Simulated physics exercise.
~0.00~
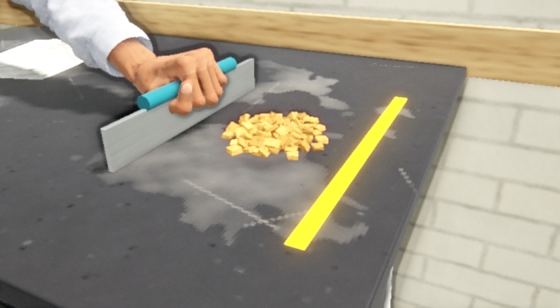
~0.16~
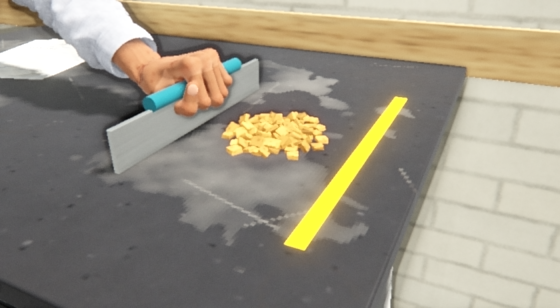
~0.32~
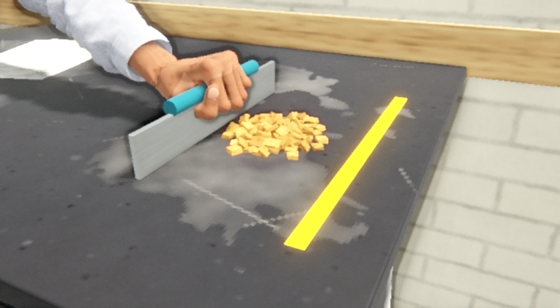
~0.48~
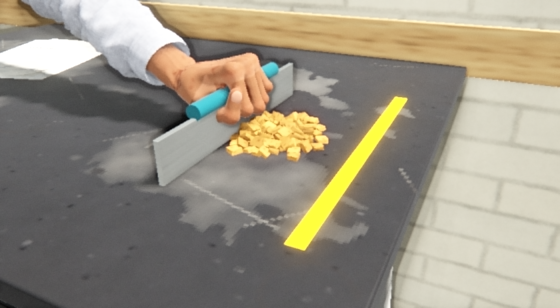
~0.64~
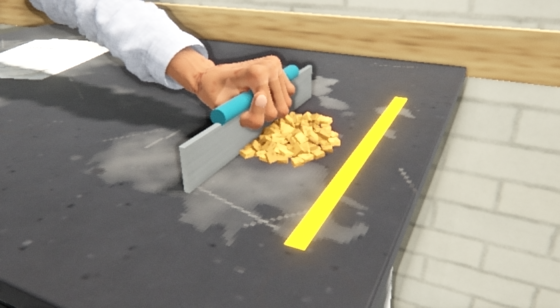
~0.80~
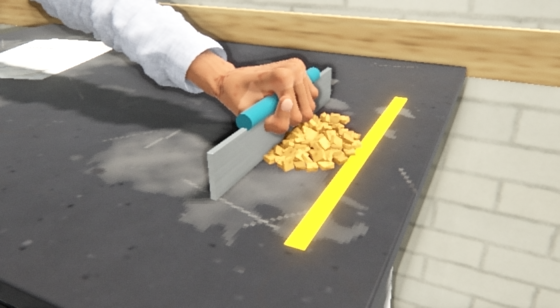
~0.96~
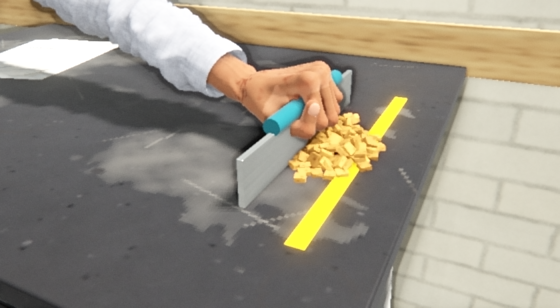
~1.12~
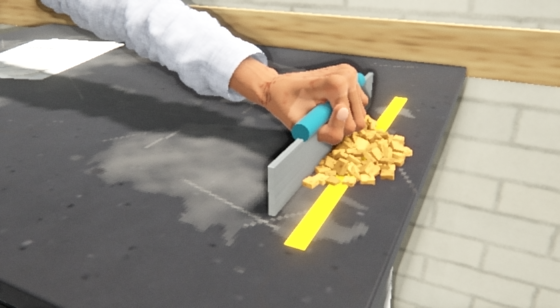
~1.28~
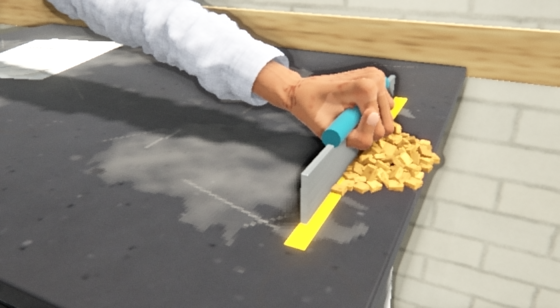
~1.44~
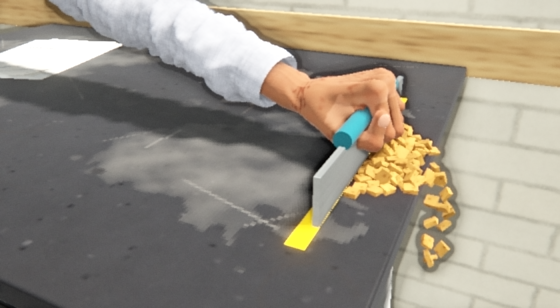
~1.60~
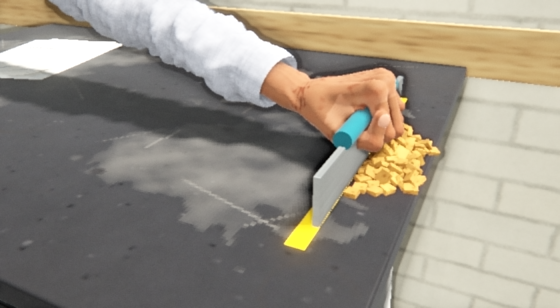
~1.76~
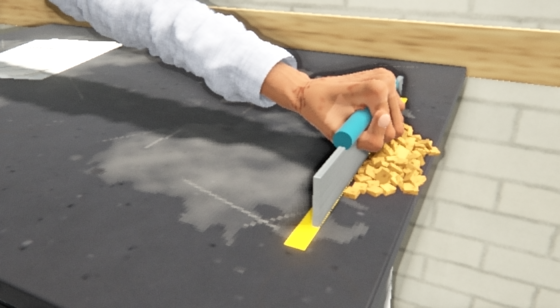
Hand with a scraper pushing a heap of orange chunks right across yellow tape, some spilling off the table edge before it stops.
